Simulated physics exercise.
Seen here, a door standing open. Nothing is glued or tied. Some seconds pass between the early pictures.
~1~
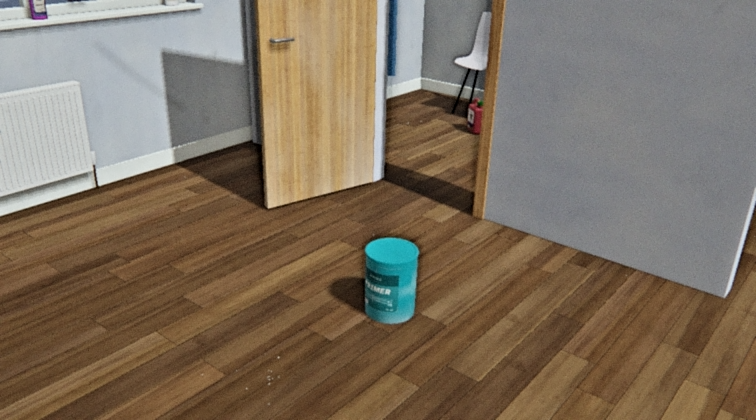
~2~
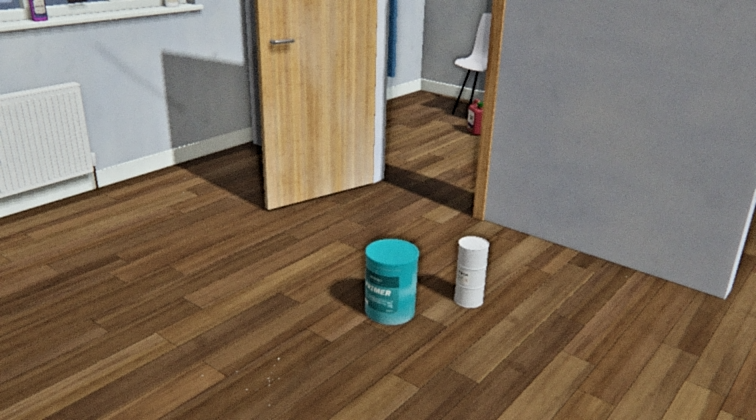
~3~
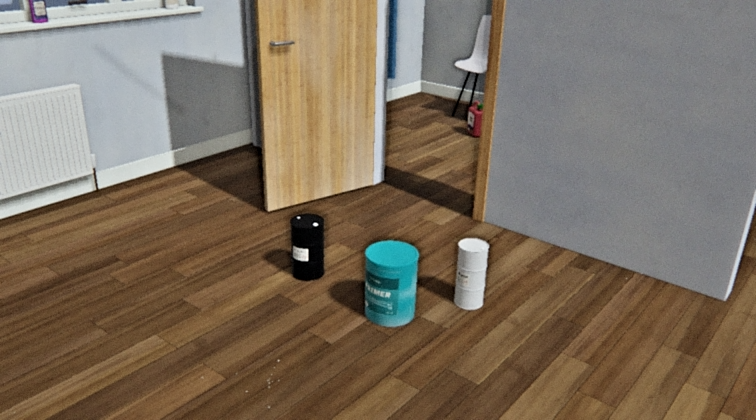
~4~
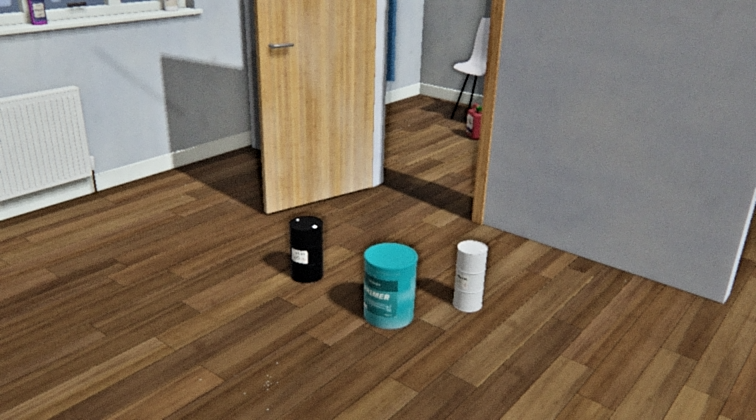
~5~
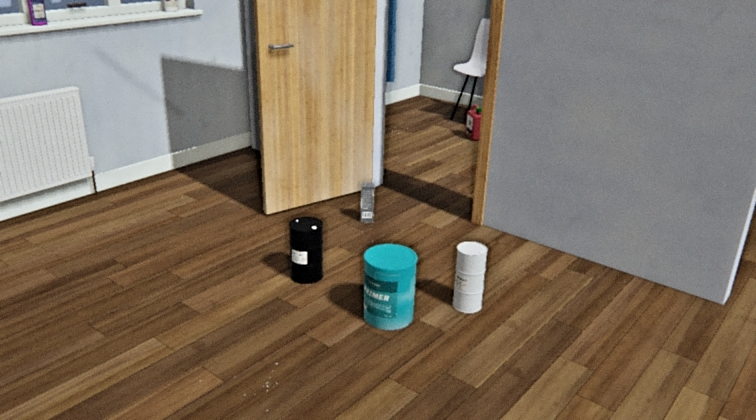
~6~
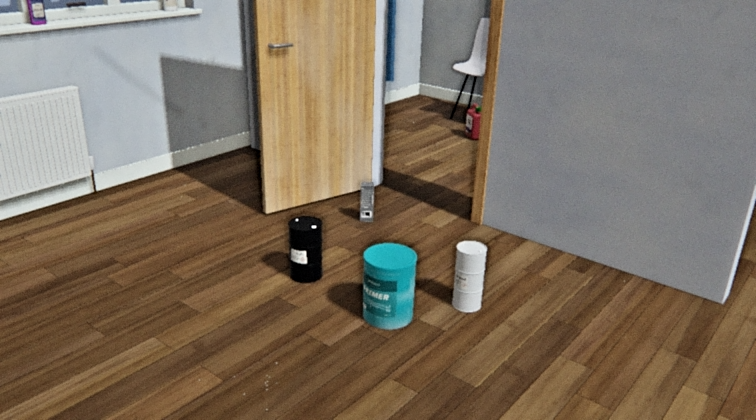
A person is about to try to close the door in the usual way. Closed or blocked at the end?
The door closes.
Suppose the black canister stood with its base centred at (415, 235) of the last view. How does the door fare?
Then it is blocked.
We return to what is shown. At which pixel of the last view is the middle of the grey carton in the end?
At about (457, 195).
Then, 1.00 s later than the last frame, door 67° open.
Then, 1.60 s later than the last frame, door 37° open; grey carton moved well along near (400, 202).
Then, 2.00 s later than the last frame, door 17° open; grey carton moved well along near (427, 199).
Then, 2.50 s later than the last frame, door 0° open; grey carton tilted by 15° near (450, 189).
When it is over, door 0° open; lying over on the floor, grey carton; the other 3 as before. End places, in pixels of the last picture, grey carton near (457, 195).
